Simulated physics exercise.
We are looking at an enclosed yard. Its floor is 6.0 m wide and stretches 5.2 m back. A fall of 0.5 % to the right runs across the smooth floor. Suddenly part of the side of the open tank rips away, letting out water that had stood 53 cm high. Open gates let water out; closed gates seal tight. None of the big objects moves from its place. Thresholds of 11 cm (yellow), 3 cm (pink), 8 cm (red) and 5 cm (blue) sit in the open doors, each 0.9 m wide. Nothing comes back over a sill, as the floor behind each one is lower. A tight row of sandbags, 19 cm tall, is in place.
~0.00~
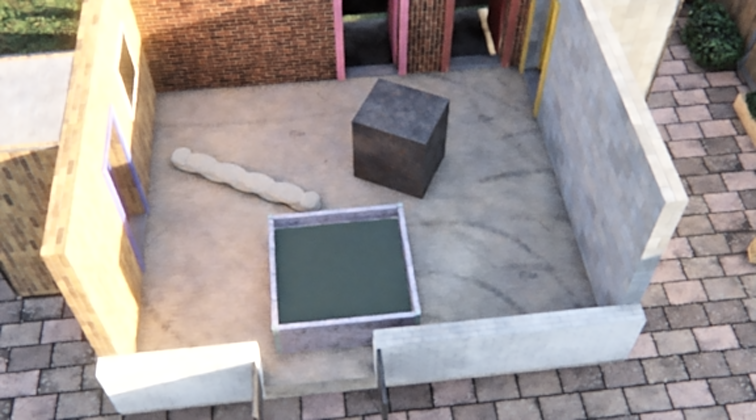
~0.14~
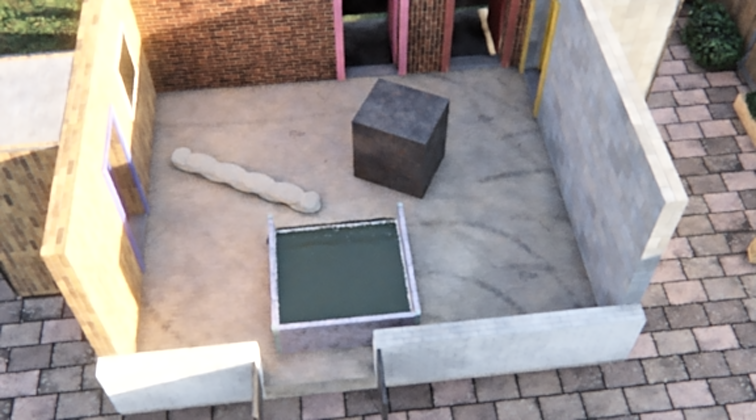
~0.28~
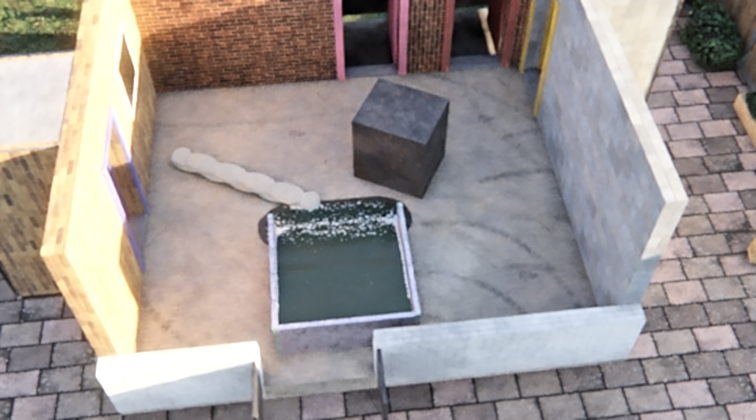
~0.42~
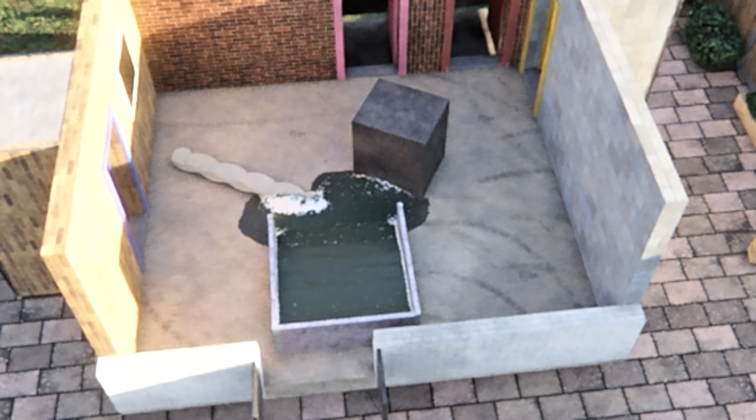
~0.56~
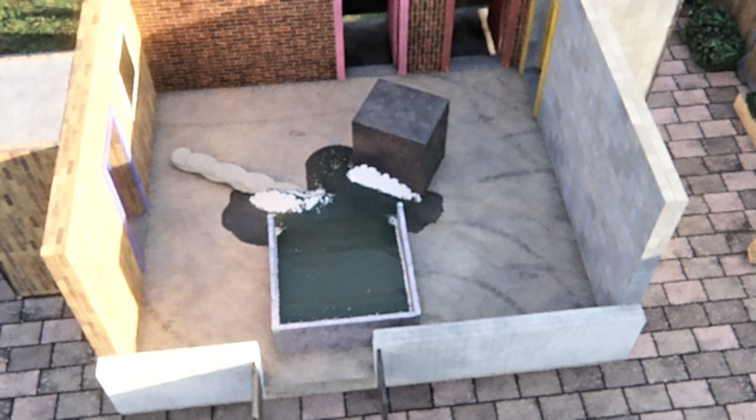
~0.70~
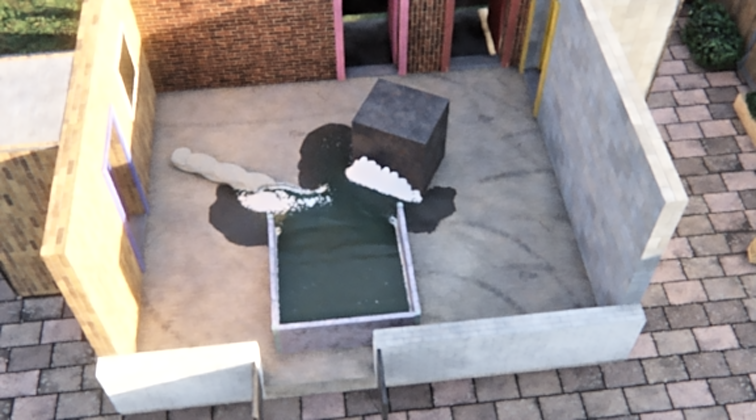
At first, dark green water sits still in an open tank in a walled yard, near a pale twisted bar and a dark block. Then the tank's far side gives way and water pours out. It foams against the bar and block, spreading sideways and backward between them across the floor.
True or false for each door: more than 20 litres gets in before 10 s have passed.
Yellow door false, pink door true, red door false, blue door true.
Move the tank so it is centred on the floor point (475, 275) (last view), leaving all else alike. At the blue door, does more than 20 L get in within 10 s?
Lab note: Blue door, limit held.
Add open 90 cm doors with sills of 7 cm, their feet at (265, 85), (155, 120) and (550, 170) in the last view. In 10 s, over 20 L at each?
In sequence the answers are more than that, more than that and less than that.
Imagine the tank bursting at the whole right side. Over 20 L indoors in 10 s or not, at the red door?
Against that limit: Red beyond it.
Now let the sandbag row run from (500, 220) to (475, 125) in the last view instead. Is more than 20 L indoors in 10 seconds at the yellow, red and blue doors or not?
So yellow comes out low enough, red comes out low enough and blue comes out low enough.
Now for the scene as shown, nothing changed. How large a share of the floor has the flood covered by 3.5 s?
Close to 65 in a hundred.
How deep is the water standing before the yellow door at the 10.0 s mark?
Depth: Approx. 7.0 cm.
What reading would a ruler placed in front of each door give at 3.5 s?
Door by door in cm, yellow shows 0, pink shows 7, red shows 2, blue shows 10.
After 1.4 s water covers 30 % of the floor and is deepest (37 cm) near (371, 193); yellow door not reached, pink door 3 cm at the sill, 1 L in, red door not reached, blue door not reached.
After 2.2 s water covers 50 % of the floor and is deepest (24 cm) near (371, 193); yellow door not reached, pink door 10 cm at the sill, 16 L in, red door not reached, blue door 12 cm at the sill, 20 L in.
After 3.5 s water covers 65 % of the floor and is deepest (22 cm) near (157, 99); yellow door not reached, pink door 7 cm at the sill, 41 L in, red door 2 cm at the sill, 0 L in, blue door 10 cm at the sill, 56 L in.
After 6.0 s water covers 85 % of the floor and is deepest (9 cm) near (321, 188); yellow door 6 cm at the sill, 0 L in, pink door 5 cm at the sill, 50 L in, red door 3 cm at the sill, 0 L in, blue door 6 cm at the sill, 75 L in.
After 10.0 s water covers 95 % of the floor and is deepest (8 cm) near (439, 169); yellow door 7 cm at the sill, 0 L in, pink door 5 cm at the sill, 64 L in, red door 7 cm at the sill, 1 L in, blue door 3 cm at the sill, 77 L in.
